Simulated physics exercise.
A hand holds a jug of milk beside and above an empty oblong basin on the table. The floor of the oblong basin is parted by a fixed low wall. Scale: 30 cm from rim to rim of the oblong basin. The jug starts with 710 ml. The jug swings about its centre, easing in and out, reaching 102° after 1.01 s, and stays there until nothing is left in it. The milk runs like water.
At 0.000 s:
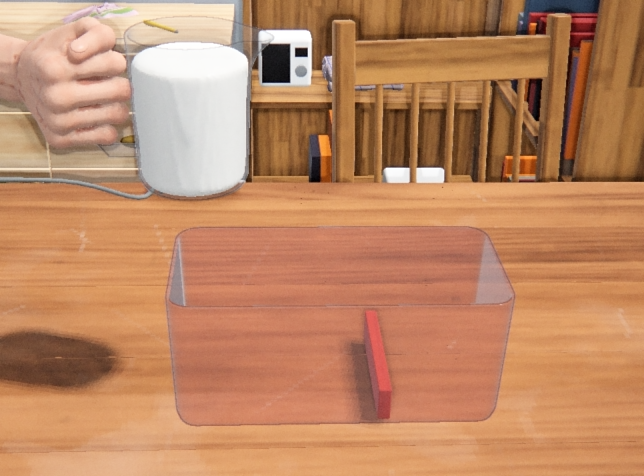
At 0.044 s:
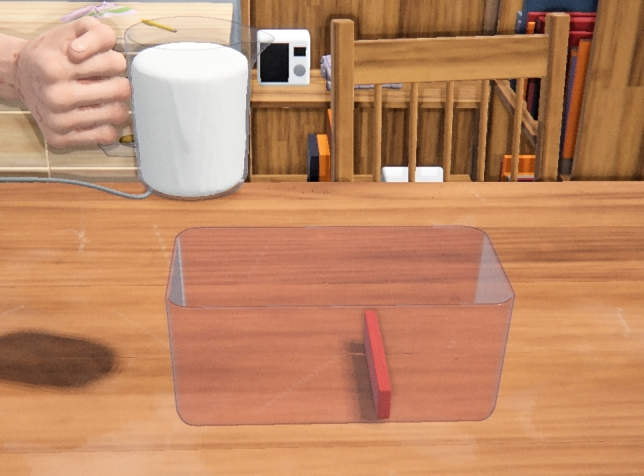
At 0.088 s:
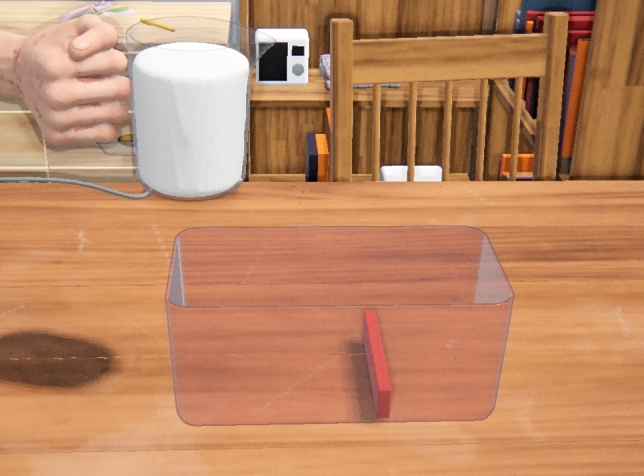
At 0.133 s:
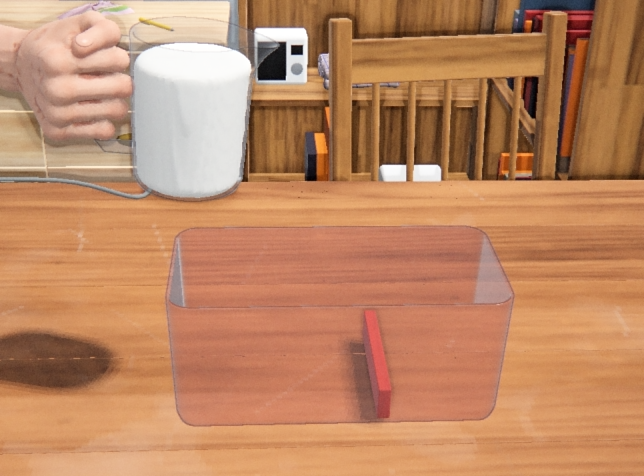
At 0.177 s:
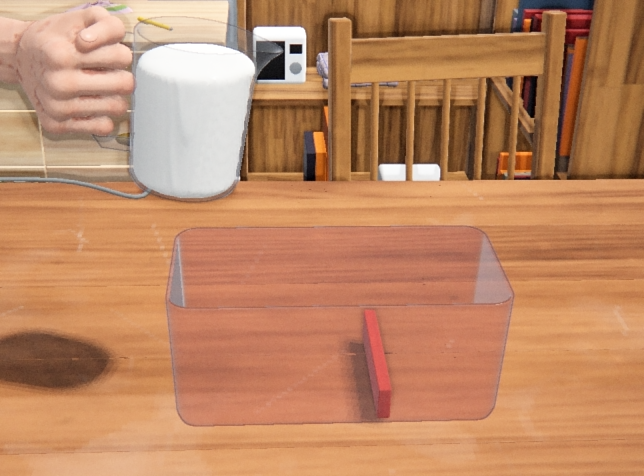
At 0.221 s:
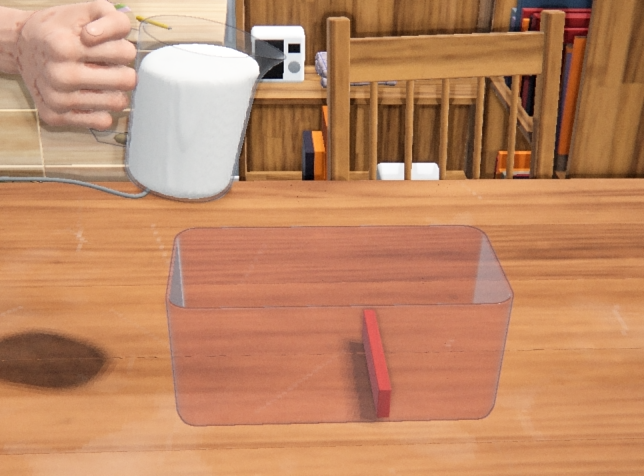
The video shows a hand holding a clear jug of white milk above a wooden table, beside an empty, transparent reddish basin with a red wall inside. The jug stays upright at first, then leans slightly to the right.
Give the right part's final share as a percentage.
About 24 per cent.
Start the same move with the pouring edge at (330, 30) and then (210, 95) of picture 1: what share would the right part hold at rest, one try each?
First 70, then 10 per cent.
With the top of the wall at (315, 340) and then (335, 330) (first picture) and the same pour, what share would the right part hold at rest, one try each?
First 95, then 85 per cent.
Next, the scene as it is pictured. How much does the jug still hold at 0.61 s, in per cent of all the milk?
Near 84 in a hundred.
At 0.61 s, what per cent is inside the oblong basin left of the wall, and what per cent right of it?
Near 2 on the left, 0 on the right.
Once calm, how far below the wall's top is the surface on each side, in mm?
Some 12 mm on the left and 22 mm on the right.
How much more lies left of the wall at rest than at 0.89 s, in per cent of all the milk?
Some 44 per cent.
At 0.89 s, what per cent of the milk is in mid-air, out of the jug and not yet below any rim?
Near 22 in a hundred.
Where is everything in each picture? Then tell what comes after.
In the first frame, it leans 0°; its right rim is at (274, 36); the milk meets the walls at (132, 57) and (249, 57); the oblong basin's rim runs from (172, 267) to (500, 265); the wall's top is at (377, 349).
In the second frame, it leans 0°; its right rim is at (275, 37); the milk meets the walls at (132, 57) and (249, 58).
In the third frame, it leans 2°; its right rim is at (276, 39); the milk meets the walls at (134, 56) and (250, 60).
In the fourth frame, it leans 4°; its right rim is at (279, 43); the milk meets the walls at (136, 57) and (253, 60).
In the fifth frame, it leans 8°; its right rim is at (283, 49); the milk meets the walls at (138, 58) and (256, 61).
In the sixth frame, it leans 12°; its right rim is at (287, 56); the milk meets the walls at (141, 63) and (261, 62).
After 0.61 s the tilt is 67° and 84 per cent is still to pour, 2 is left of the wall and 0 right of it.
After 0.89 s the tilt is 99° and 35 per cent is still to pour, 30 is left of the wall and 14 right of it.
After 1.19 s the tilt is 102° and 5 per cent is still to pour, 68 is left of the wall and 20 right of it.
After 1.51 s the tilt is 102° and 0 per cent is still to pour, 75 is left of the wall and 23 right of it.
In the end 74 per cent lies left of the wall, 24 right of it and 2 outside.
